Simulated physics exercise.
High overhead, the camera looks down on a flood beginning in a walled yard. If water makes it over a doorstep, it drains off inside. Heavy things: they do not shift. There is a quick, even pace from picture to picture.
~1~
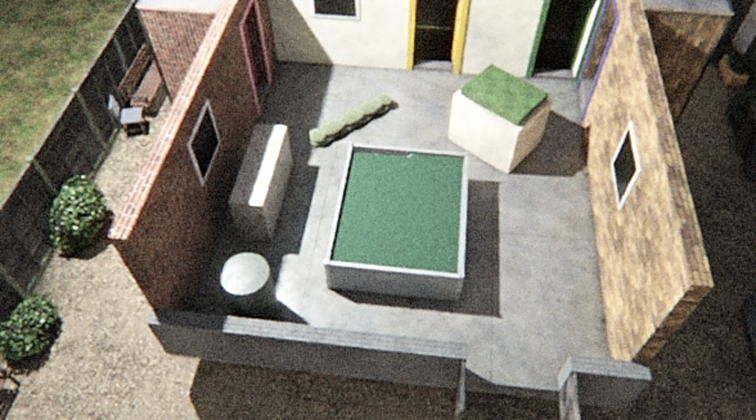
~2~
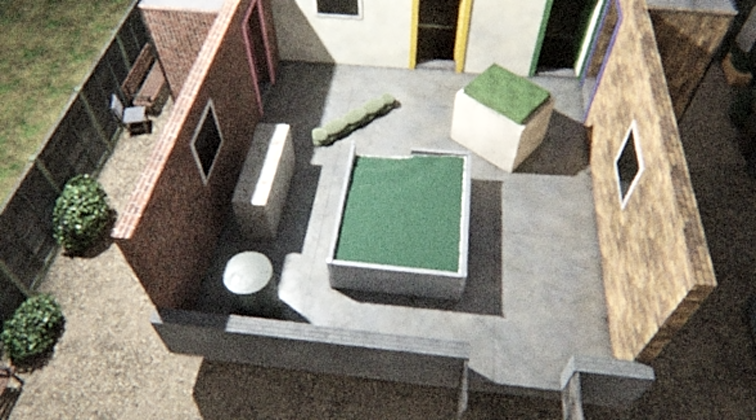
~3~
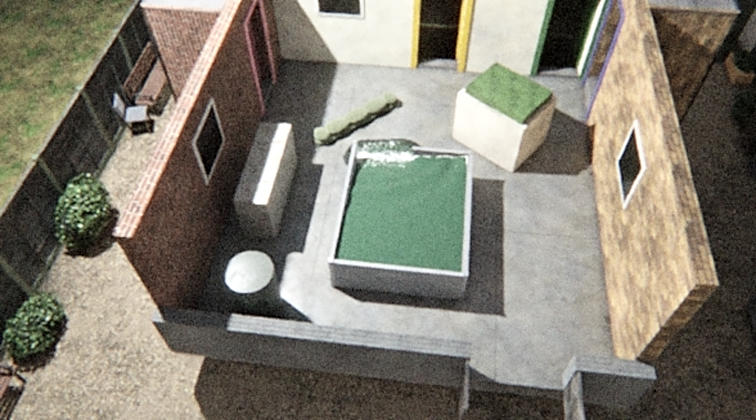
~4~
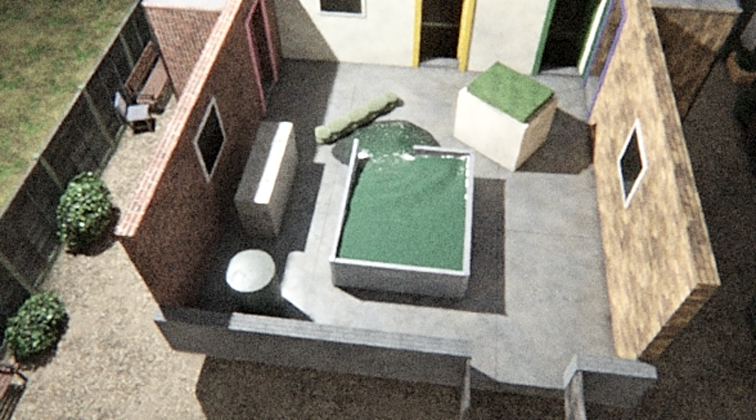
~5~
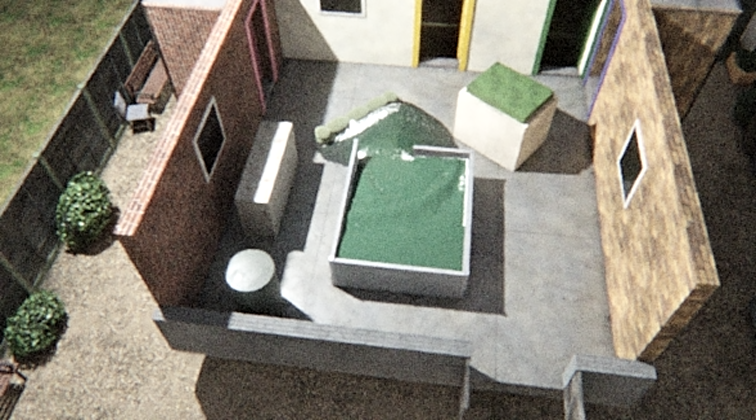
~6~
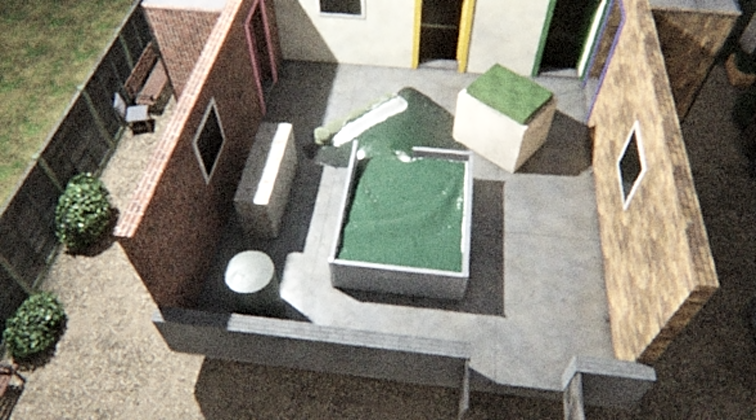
Green water poured out through a gap in the far side of an open tank in a walled yard, then spread across the grey paving to the low hedge as the surface inside rippled.
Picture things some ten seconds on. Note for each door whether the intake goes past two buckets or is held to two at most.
Outcome: The green door is going to overshoot the allowance; the blue door is going to stay inside the allowance; the yellow door is going to overshoot the allowance; the pink door is going to stay inside the allowance.
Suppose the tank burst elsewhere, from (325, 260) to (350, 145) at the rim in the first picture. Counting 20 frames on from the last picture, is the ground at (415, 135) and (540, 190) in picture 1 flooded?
Log: Point 1 inundated; point 2 unreached.
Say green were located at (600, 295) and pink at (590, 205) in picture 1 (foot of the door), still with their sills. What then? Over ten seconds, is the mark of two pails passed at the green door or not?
Green: Falls short.
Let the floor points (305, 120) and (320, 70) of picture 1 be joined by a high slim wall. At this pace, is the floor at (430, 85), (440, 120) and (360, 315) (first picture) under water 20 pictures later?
Taking the points in turn, they are inundated, inundated and high and dry.
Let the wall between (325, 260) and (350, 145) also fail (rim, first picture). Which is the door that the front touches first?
The pink door.
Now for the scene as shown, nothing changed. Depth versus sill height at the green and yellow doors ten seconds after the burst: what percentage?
Near 110 per cent and 110 per cent, respectively.
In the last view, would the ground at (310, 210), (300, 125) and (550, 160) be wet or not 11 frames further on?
In that order the points end up soaked, soaked and high and dry.
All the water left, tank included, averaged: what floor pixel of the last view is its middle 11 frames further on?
I'd say around (402, 187).
A moment on, water covers 20 % of the floor; the green door not reached, the blue door not reached, the yellow door under two buckets in, the pink door not reached.
Next, water covers 35 % of the floor; the green door wet at the sill, nothing in, the blue door not reached, the yellow door over two buckets in, the pink door not reached.
Then, water covers 45 % of the floor; the green door under two buckets in, the blue door wet at the sill, nothing in, the yellow door far over two buckets in, the pink door wet at the sill, nothing in.
Later, water covers 90 % of the floor; the green door over two buckets in, the blue door wet at the sill, nothing in, the yellow door far over two buckets in, the pink door wet at the sill, nothing in.
In the end, water covers 95 % of the floor; the green door far over two buckets in, the blue door wet at the sill, nothing in, the yellow door far over two buckets in, the pink door wet at the sill, nothing in.
